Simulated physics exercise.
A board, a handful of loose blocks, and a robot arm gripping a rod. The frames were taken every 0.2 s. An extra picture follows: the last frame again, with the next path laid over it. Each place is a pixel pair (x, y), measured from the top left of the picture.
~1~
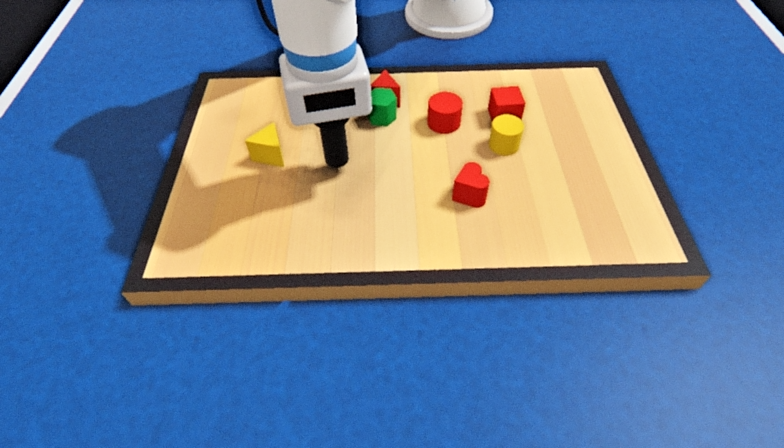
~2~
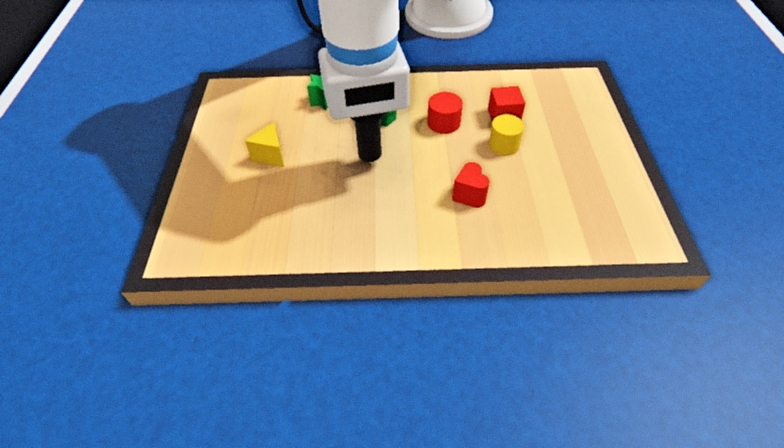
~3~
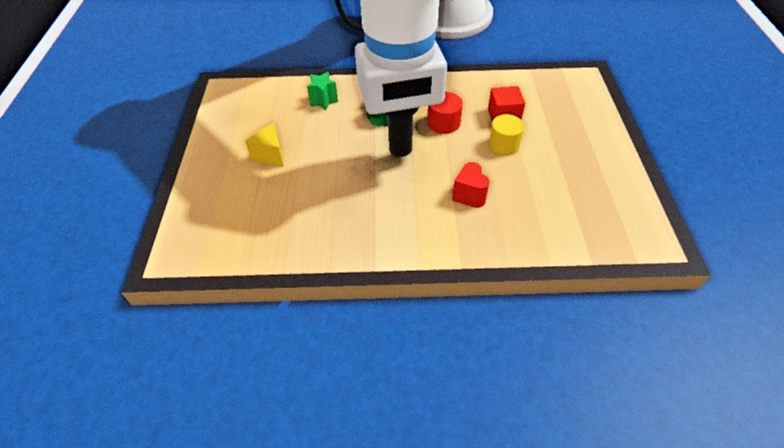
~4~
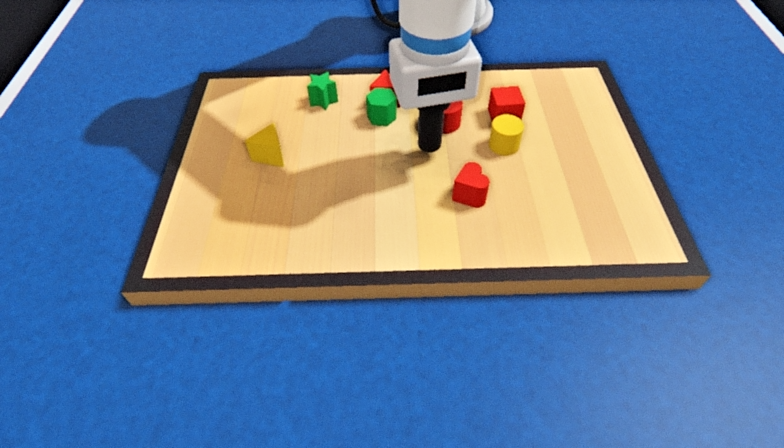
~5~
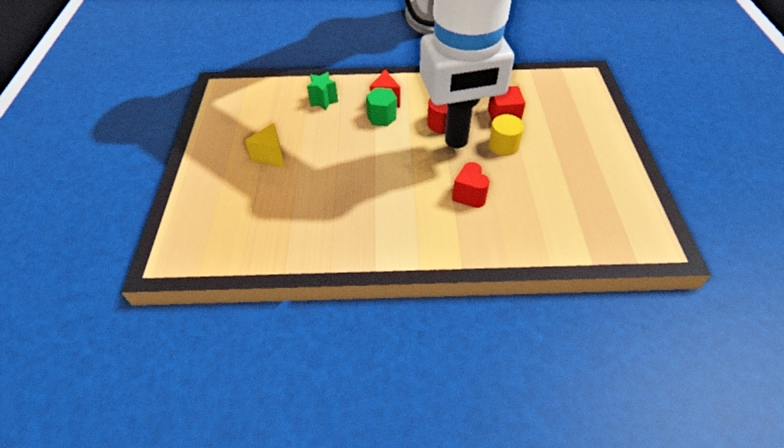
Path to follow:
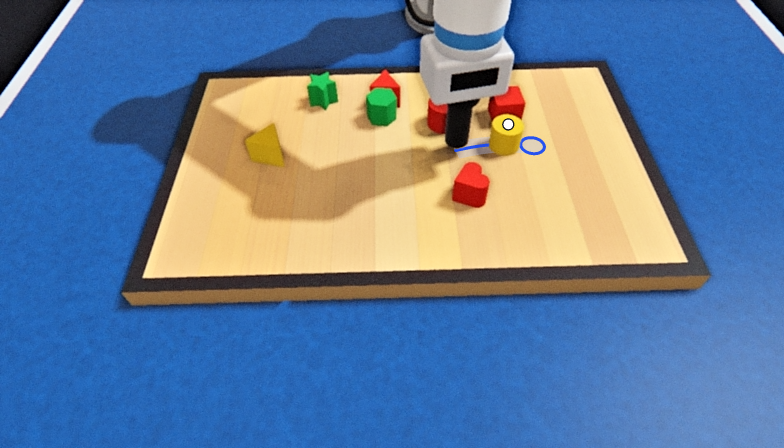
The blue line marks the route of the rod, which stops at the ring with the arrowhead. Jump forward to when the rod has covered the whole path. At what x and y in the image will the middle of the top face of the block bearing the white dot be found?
The centre of its top will be at (566, 124).
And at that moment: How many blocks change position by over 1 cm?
Displaced: One.
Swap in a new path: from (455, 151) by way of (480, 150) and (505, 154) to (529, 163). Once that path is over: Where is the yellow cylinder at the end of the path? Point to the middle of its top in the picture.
Around pixel (538, 123).
Path on the board, from (455, 151) over (480, 146) and (506, 144) to (532, 146); the dot is on the yellow cylinder.
The first path, step by step. One third of the way, rod (482, 136); yellow cylinder (512, 124).
Two thirds of the way, rod (509, 134); yellow cylinder (539, 123).
At the end, rod (535, 136); red cylinder in place; yellow cylinder (566, 124).
